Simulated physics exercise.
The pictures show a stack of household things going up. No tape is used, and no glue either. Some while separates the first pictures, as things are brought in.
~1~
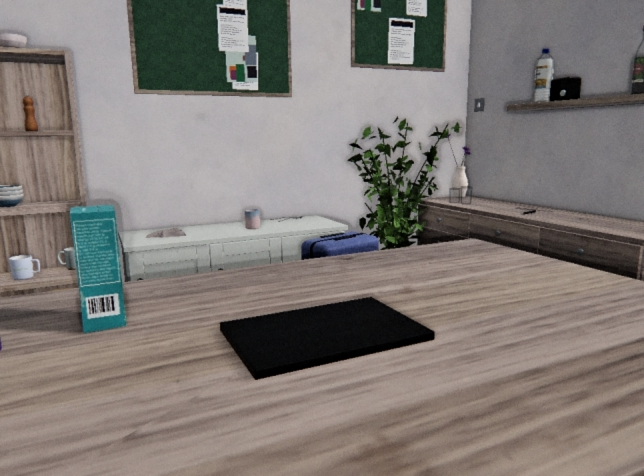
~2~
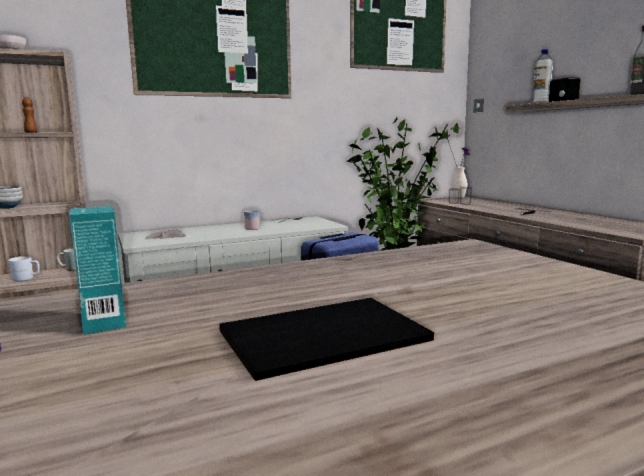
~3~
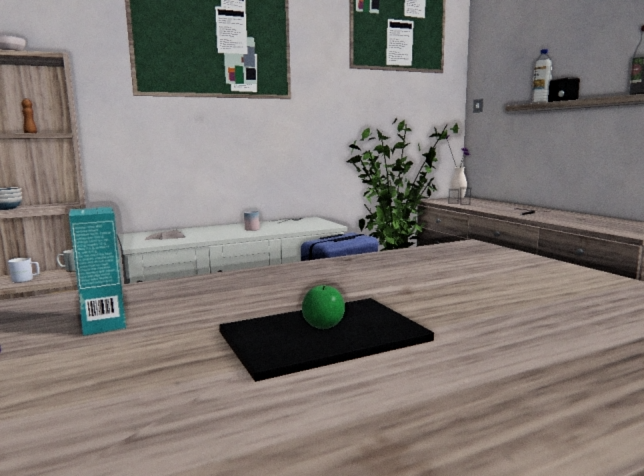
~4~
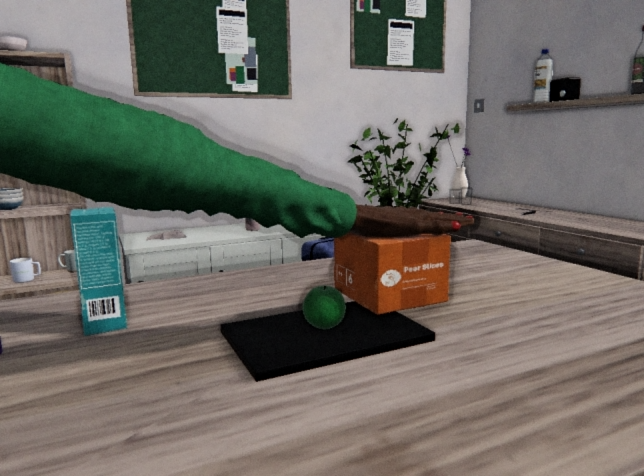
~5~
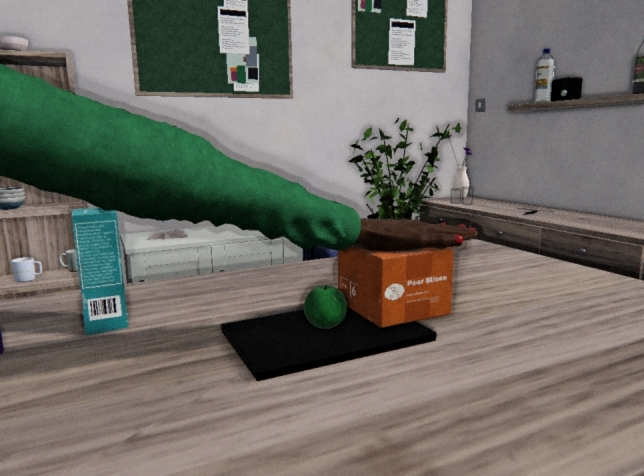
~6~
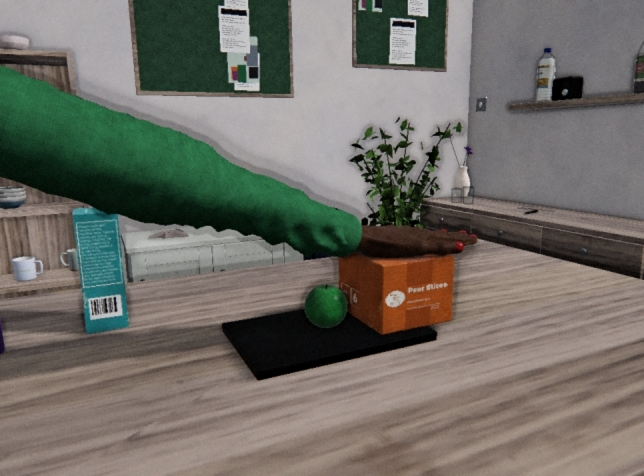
A green-sleeved arm reached in from the left and lowered an orange box onto a black board on the wooden table, beside a round green fruit that had appeared there earlier.
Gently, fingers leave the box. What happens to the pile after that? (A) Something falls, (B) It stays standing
It stays standing.
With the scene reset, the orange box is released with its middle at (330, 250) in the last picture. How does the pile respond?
The pile tumbles.
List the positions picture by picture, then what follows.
In the first frame, the last thing is not in view yet.
In the second frame, the last thing is not in view yet; black board (324, 332).
In the third frame, the last thing is not in view yet.
The fourth frame shows on its way; orange box (389, 264); black board (325, 333).
The fifth frame shows on its way; orange box (393, 277).
The sixth frame shows in place under the hand; orange box (394, 283); black board (326, 332).
Then, 0.60 s past the last view, nothing moves.
Then, 1.40 s past the last view, orange box resting near (394, 283).
Then, 2.00 s past the last view, things are still on the move.
Then, 2.70 s past the last view, as before.
Finally, all 5 still in place. Final places as the last picture's camera would see them, orange box near (395, 283). The pile stays up.
